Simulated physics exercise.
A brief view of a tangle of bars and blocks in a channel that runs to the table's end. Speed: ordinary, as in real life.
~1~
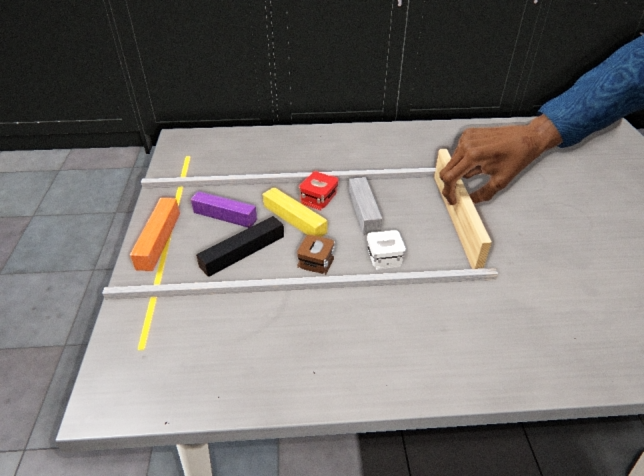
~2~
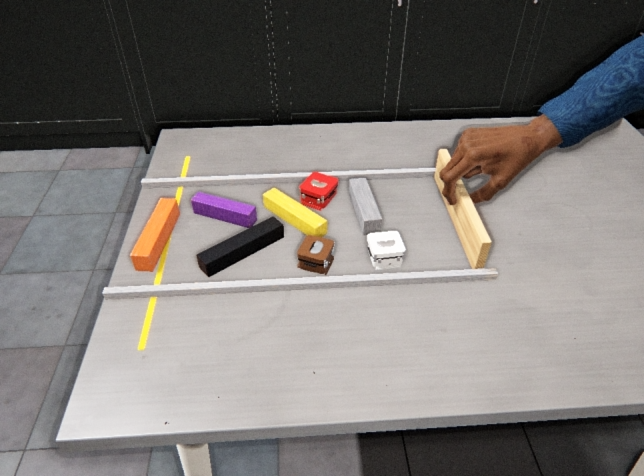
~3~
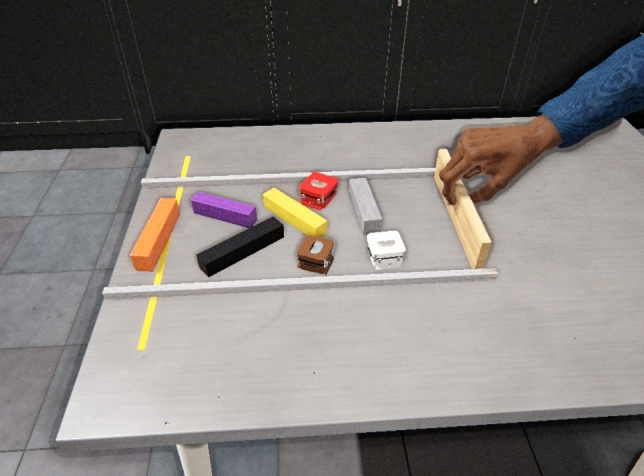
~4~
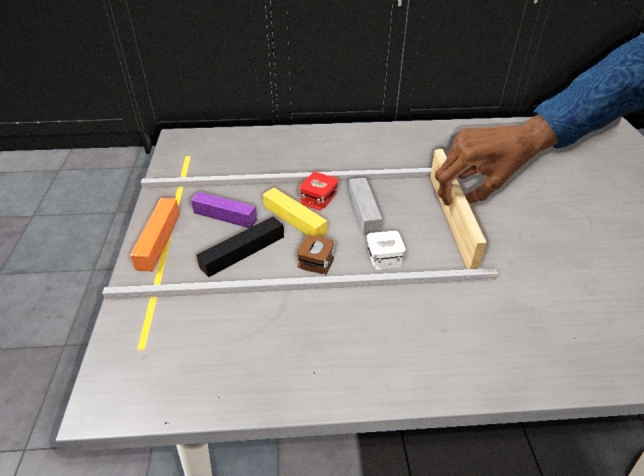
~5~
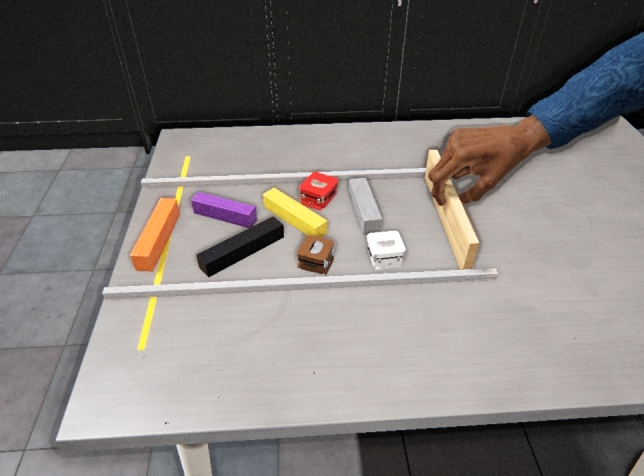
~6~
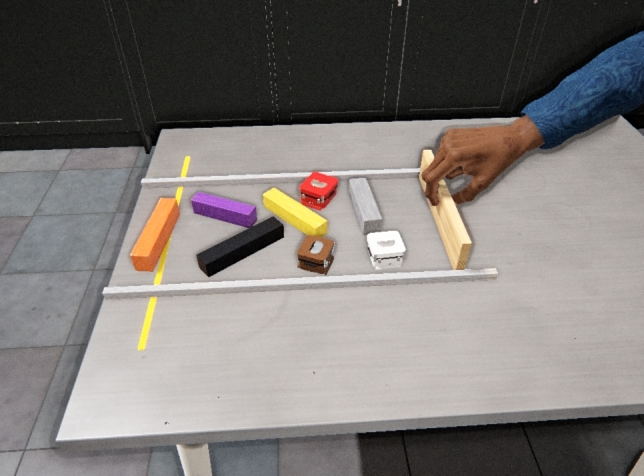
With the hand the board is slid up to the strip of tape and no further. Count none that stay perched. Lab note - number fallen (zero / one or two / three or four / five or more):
Expect a modest handful, three or four, to go down.
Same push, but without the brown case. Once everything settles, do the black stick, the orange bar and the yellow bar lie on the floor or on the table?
As for the black stick, it is not retained; the orange bar is not retained; the yellow bar is retained.
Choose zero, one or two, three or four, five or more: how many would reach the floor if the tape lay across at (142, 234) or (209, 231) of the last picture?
Taking the two tapes in that order, the answers are more than four and just one or two.
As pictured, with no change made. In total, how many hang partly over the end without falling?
The number is 3.
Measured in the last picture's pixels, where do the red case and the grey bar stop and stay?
The red case finishes at (144, 194); the grey bar finishes at (162, 213).
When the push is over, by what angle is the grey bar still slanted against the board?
Angle: Around 0°.
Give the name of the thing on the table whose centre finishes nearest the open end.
It's the brown case.
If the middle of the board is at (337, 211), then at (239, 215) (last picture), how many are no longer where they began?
Moved so far: 5, then 8.
Soon after, none off yet; orange bar at rest near (157, 233); purple bar at rest near (224, 210); black stick at rest near (242, 245).
In the end, the number that fall off is three or four; gone, black stick, purple bar and orange bar.
